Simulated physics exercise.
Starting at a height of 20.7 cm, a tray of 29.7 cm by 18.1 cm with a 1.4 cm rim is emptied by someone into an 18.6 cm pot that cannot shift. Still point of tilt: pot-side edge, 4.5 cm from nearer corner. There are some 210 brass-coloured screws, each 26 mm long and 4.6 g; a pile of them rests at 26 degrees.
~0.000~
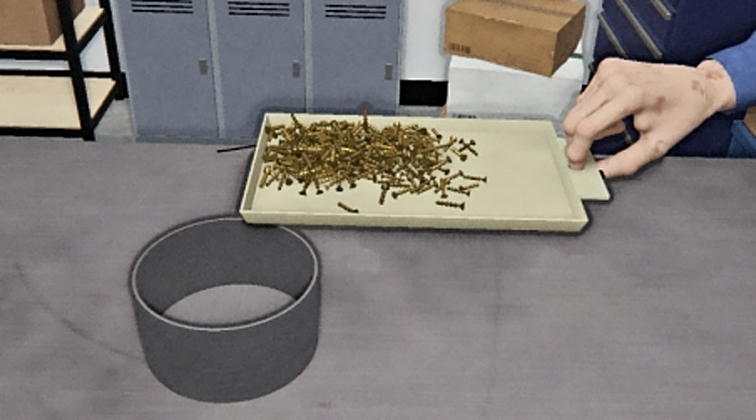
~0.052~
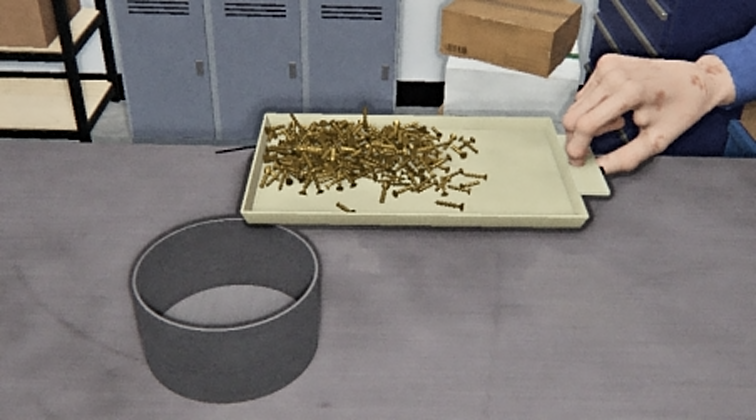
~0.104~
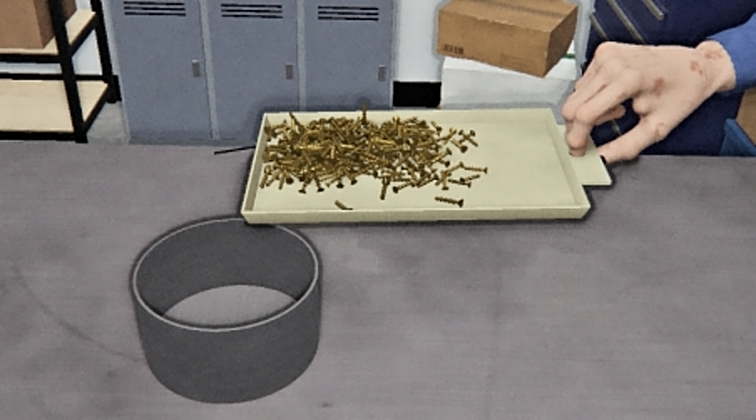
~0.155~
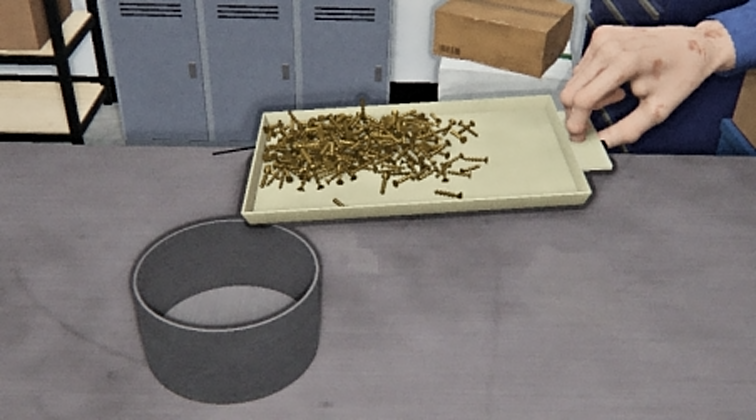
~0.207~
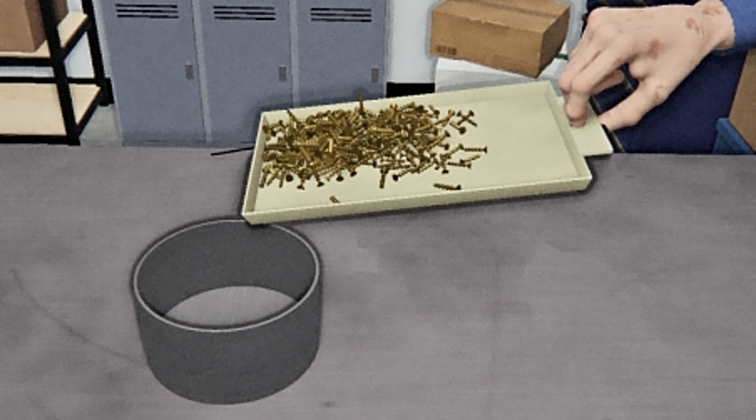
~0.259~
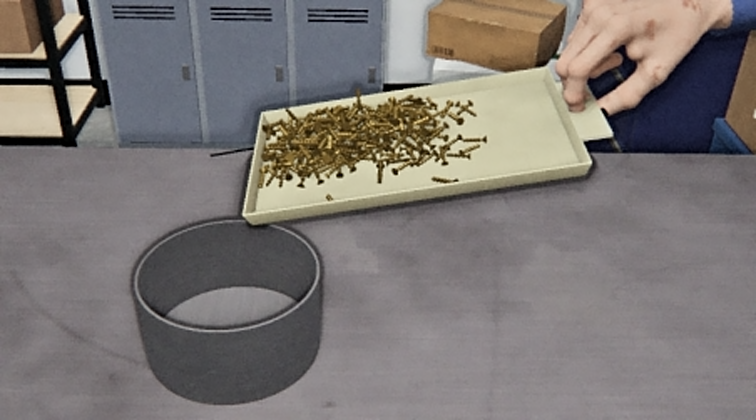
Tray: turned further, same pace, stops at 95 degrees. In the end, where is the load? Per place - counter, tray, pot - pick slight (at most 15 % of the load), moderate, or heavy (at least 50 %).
Counter - slight; left on the tray - slight; pot - heavy.
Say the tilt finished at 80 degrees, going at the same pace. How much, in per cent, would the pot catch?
I'd expect some 95 per cent in the pot.
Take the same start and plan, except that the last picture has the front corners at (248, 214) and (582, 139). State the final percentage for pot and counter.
In the pot: 90 per cent; on the counter: 10 per cent.
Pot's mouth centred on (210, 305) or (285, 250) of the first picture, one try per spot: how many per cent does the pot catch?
The shares would be near 70 and 60 per cent respectively.
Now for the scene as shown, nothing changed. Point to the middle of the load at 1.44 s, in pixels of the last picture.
Near (226, 289).
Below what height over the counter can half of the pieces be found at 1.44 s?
Some 8 cm.
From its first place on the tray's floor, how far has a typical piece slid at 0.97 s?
About 7 cm.
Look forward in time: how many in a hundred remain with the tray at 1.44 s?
Close to 30 in a hundred parts of the load.
After 0.97 s, tilt 51 degrees; the tray holds 95 %, the pot 0 %.
After 1.44 s, tilt 77 degrees; the tray holds 30 %, the pot 50 %.
Then, at 1.98 s, tilt 95 degrees; the tray holds 0 %, the pot 95 %.
In the end, at 2.5 s, counter 5 %, tray 0 %, pot 95 %.
